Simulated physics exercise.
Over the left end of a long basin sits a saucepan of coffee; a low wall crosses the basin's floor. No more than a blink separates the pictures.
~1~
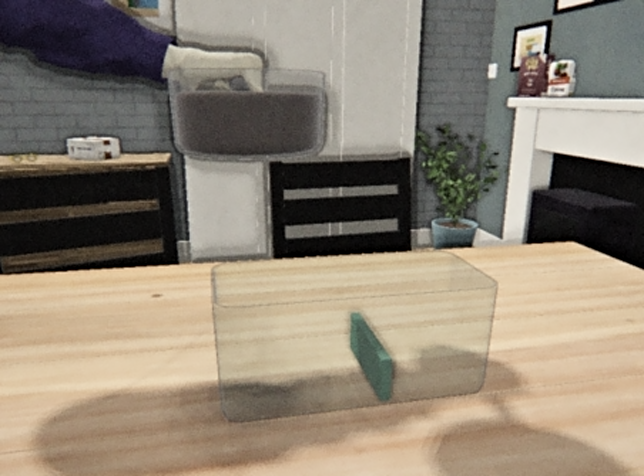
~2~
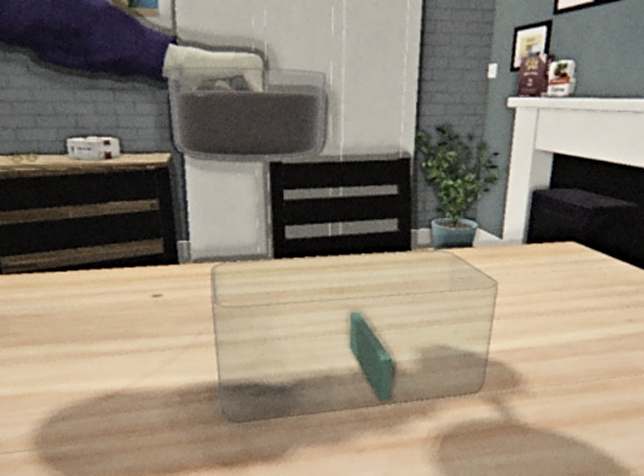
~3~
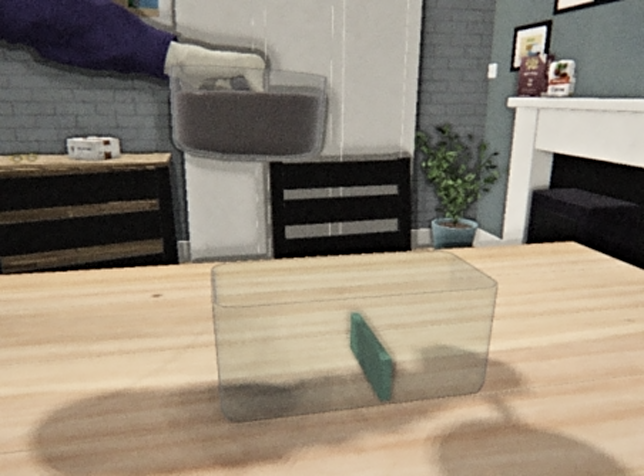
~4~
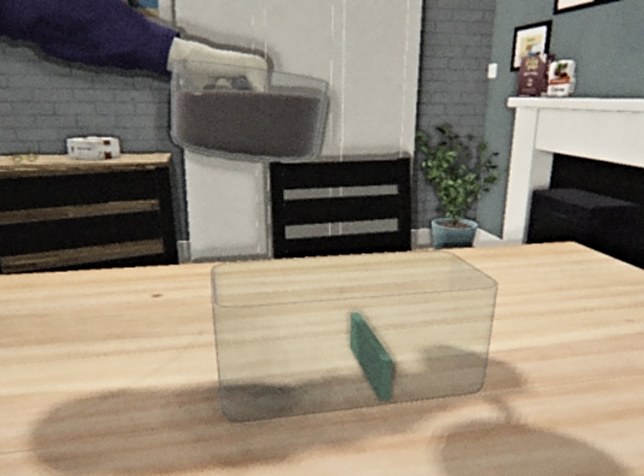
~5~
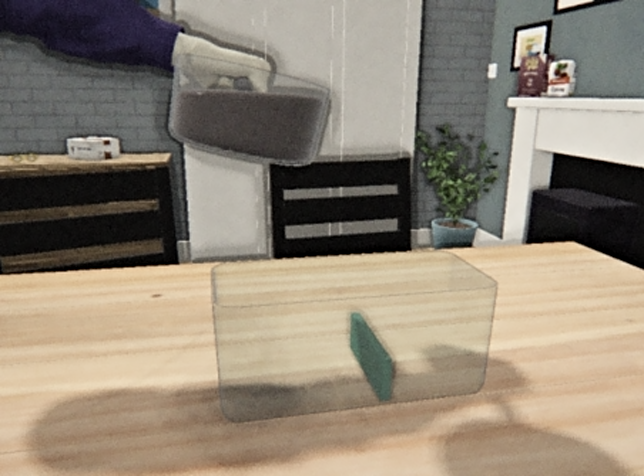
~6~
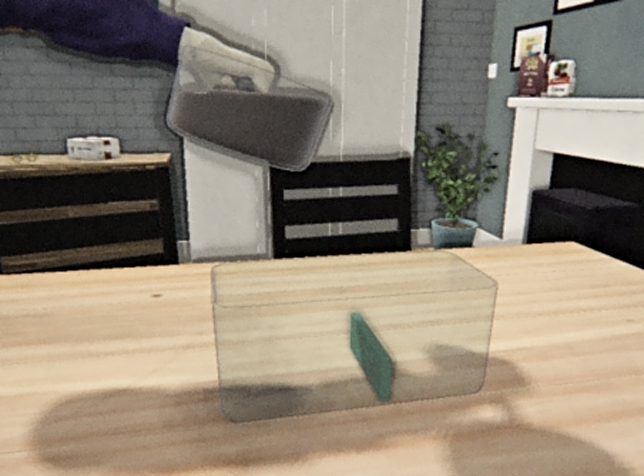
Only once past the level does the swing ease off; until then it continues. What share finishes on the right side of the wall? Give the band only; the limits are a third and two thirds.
One third to two thirds.
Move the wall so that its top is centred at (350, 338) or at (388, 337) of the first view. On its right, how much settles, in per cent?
About 70 % for the first and about 30 % for the second.
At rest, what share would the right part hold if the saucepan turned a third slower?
Close to 65 in a hundred.
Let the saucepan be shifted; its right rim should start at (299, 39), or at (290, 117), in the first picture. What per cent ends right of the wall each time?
Roughly 40 per cent, and 10 per cent.
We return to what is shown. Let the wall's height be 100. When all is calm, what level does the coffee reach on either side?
On the left roughly 40, on the right roughly 60.
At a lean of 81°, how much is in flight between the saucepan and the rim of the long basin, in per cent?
Something like 45 per cent of it.
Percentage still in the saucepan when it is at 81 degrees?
45 %.
A moment on, the saucepan is tipped on its side and 44 per cent is still to pour, 3 is left of the wall and 8 right of it.
Next, the saucepan is tipped right over and 7 per cent is still to pour, 27 is left of the wall and 56 right of it.
Then the saucepan is tipped right over and 0 per cent is still to pour, 46 is left of the wall and 51 right of it.
Later the saucepan is tipped right over and 0 per cent is still to pour, 48 is left of the wall and 52 right of it.
At rest 48 per cent lies left of the wall, 52 right of it and 1 outside.
